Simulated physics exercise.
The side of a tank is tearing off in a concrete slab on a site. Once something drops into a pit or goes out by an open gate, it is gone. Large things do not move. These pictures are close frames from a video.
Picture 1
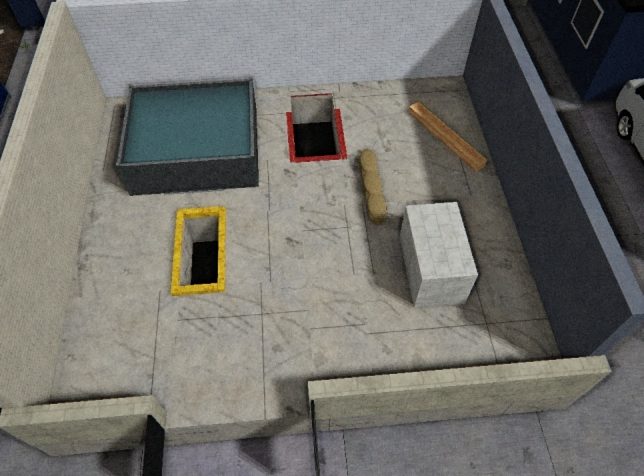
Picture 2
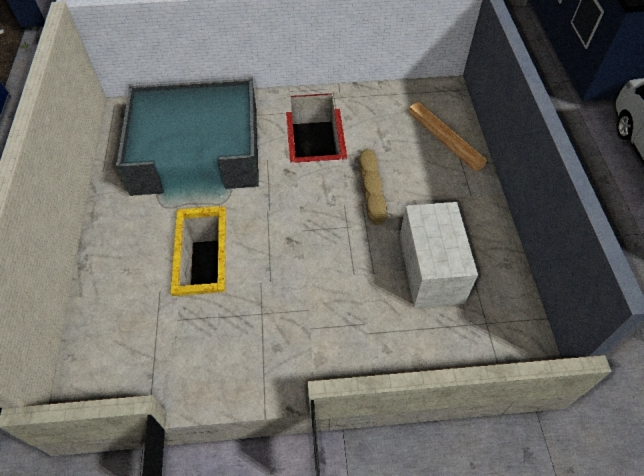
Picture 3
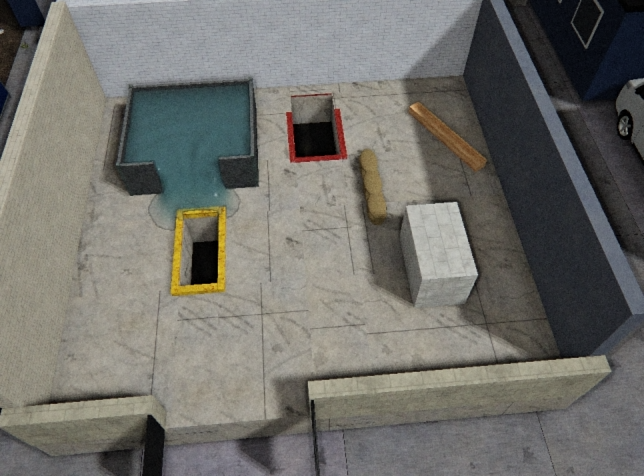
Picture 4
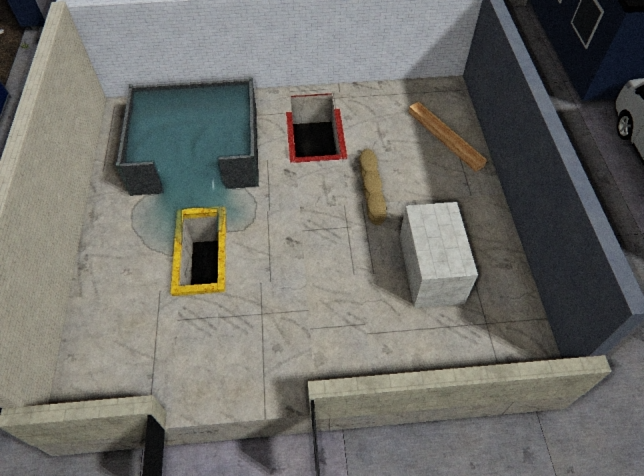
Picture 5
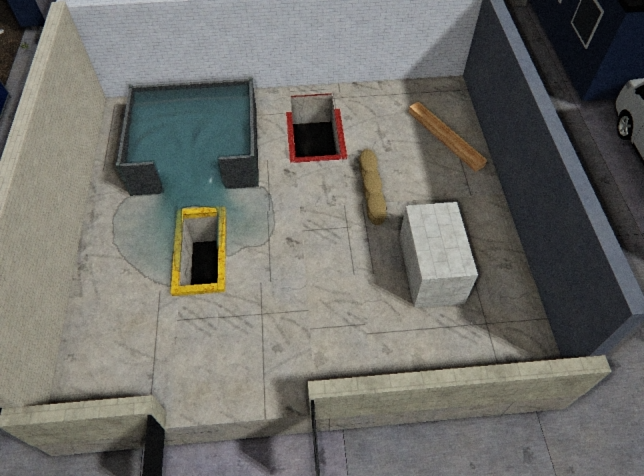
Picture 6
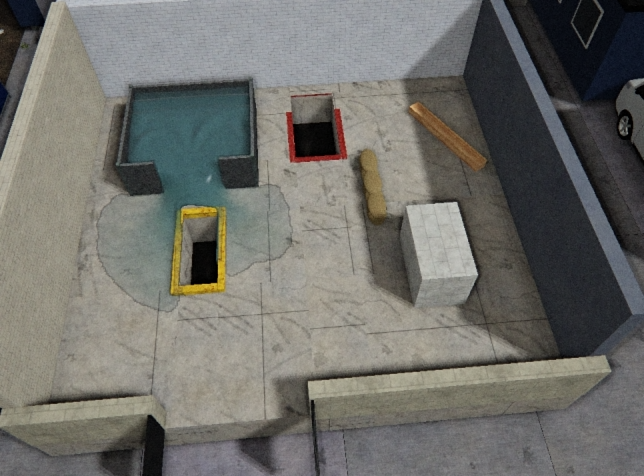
In a walled yard, water pours from a tank's open side and spreads around a yellow-edged pit.
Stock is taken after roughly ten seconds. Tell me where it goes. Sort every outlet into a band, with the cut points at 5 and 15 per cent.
Final shares: The gate 5 to 15 %; the yellow pit over 15 %; the red pit under 5 %.
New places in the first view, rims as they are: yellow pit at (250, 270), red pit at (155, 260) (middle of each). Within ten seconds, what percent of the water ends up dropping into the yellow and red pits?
Of everything, yellow catches 8 per cent while red catches 50 per cent.
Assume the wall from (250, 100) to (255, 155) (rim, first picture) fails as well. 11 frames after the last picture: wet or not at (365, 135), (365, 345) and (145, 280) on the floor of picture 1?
Well, the first is hit by the spill, the next hit by the spill, the last missed by the spill.
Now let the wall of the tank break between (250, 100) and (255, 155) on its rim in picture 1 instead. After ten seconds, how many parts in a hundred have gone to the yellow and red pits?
Yellow about 0 %, red about 50 %.
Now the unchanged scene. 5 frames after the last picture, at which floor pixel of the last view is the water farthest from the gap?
Front's tip: Near (84, 419).
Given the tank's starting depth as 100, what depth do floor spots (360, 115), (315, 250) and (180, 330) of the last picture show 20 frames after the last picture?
About 0, 2 and 2 per cent.
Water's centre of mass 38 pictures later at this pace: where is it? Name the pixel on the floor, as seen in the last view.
My pick is pixel (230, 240).
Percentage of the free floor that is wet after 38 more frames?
My estimate is roughly 60 percent.
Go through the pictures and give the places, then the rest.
The first frame shows the open tank at (189, 123) is whole and still.
In the second frame, water pours out at (192, 178) and has run to (162, 200).
In the third frame, water pours out at (192, 180) and has run to (163, 224).
In the fourth frame, water pours out at (192, 181) and has run to (171, 251).
In the fifth frame, the front is at (169, 281), out from the gap at (192, 181).
In the sixth frame, water pours out at (192, 180) and has run to (167, 306).
A moment on, water covers 25 % of the floor; the gate 0 %, the yellow pit 11 %, the red pit 0 %.
Next, water covers 35 % of the floor; the gate 0 %, the yellow pit 17 %, the red pit 0 %.
Then, water covers 45 % of the floor; the gate 1 %, the yellow pit 23 %, the red pit 0 %.
Later, water covers 60 % of the floor; the gate 4 %, the yellow pit 28 %, the red pit 0 %.
In the end, water covers 75 % of the floor; the gate 8 %, the yellow pit 30 %, the red pit 1 %.
